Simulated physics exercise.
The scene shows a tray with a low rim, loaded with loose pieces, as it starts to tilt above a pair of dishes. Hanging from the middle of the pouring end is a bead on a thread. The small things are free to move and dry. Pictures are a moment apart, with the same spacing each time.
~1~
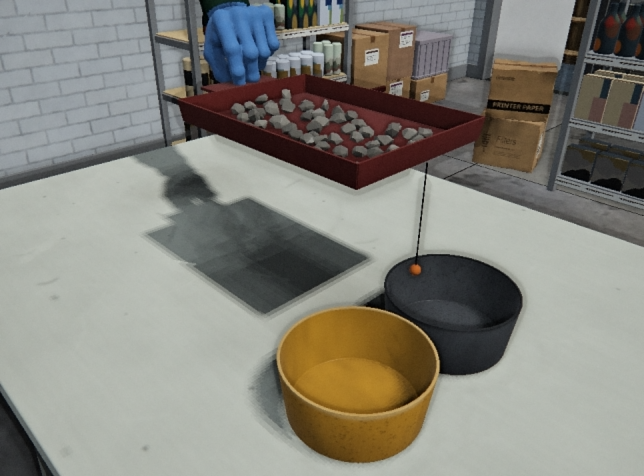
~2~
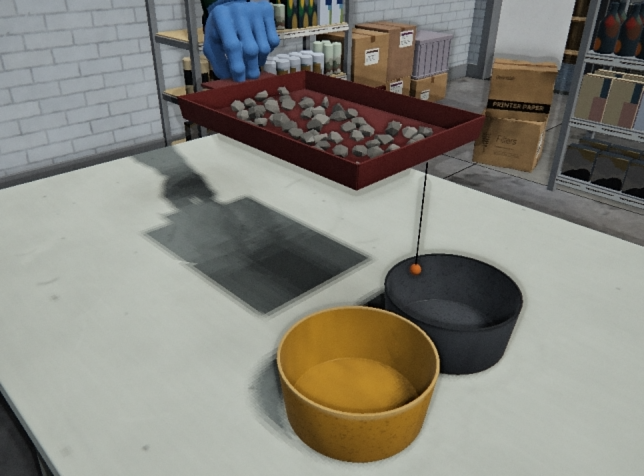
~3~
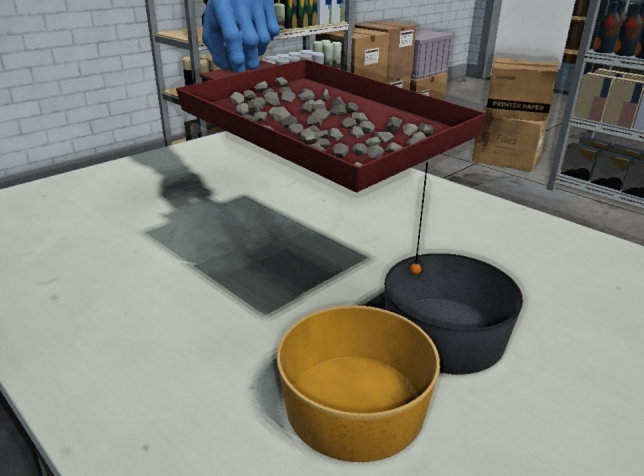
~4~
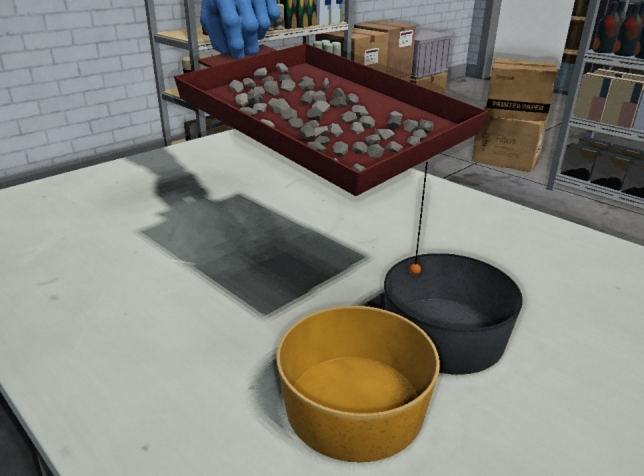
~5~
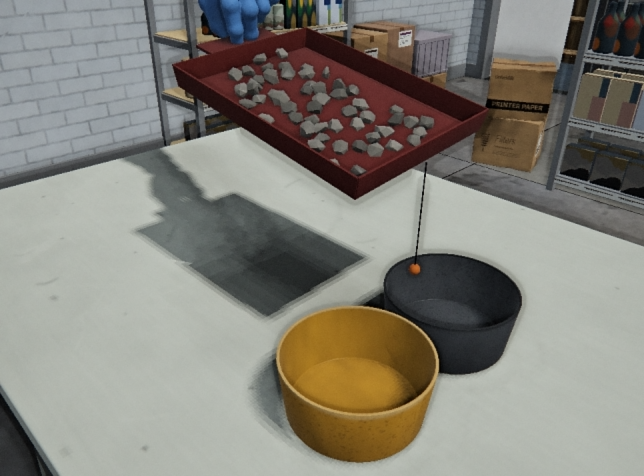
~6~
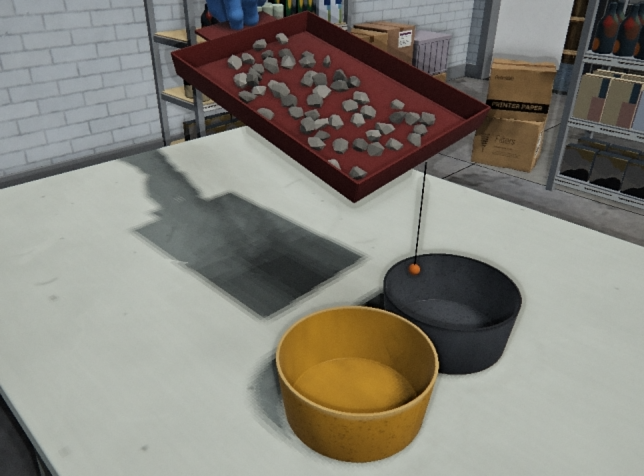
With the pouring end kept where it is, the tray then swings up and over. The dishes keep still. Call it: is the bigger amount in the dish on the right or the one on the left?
It is in the one on the left.
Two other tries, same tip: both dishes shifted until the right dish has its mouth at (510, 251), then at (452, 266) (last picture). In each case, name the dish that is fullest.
Try 1: The dish at left. Try 2: The dish at left.
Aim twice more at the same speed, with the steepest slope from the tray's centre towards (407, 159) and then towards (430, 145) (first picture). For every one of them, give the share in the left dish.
30 and 0 per cent, in that order.
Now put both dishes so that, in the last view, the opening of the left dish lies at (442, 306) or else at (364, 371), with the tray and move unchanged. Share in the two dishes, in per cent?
You'd get about 30 per cent first and about 70 per cent second.
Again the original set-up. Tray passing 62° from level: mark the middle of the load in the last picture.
I'd put the middle close to (358, 151).
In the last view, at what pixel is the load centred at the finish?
Close to (362, 389), more or less.
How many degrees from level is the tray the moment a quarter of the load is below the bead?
About 90° of tilt.
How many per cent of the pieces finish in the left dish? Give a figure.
Roughly 80 %.
Soon after the last picture, tray tipped steeply; all on the tray.
A little later, tray tipped past a quarter turn; most on the tray; about a quarter in the left dish; a small part in the air.
Later still, tray tipped past a quarter turn; most in the left dish; a small part in the right dish; a small part outside both.
At rest, tray tipped past a quarter turn; most in the left dish; a small part in the right dish; a small part outside both.
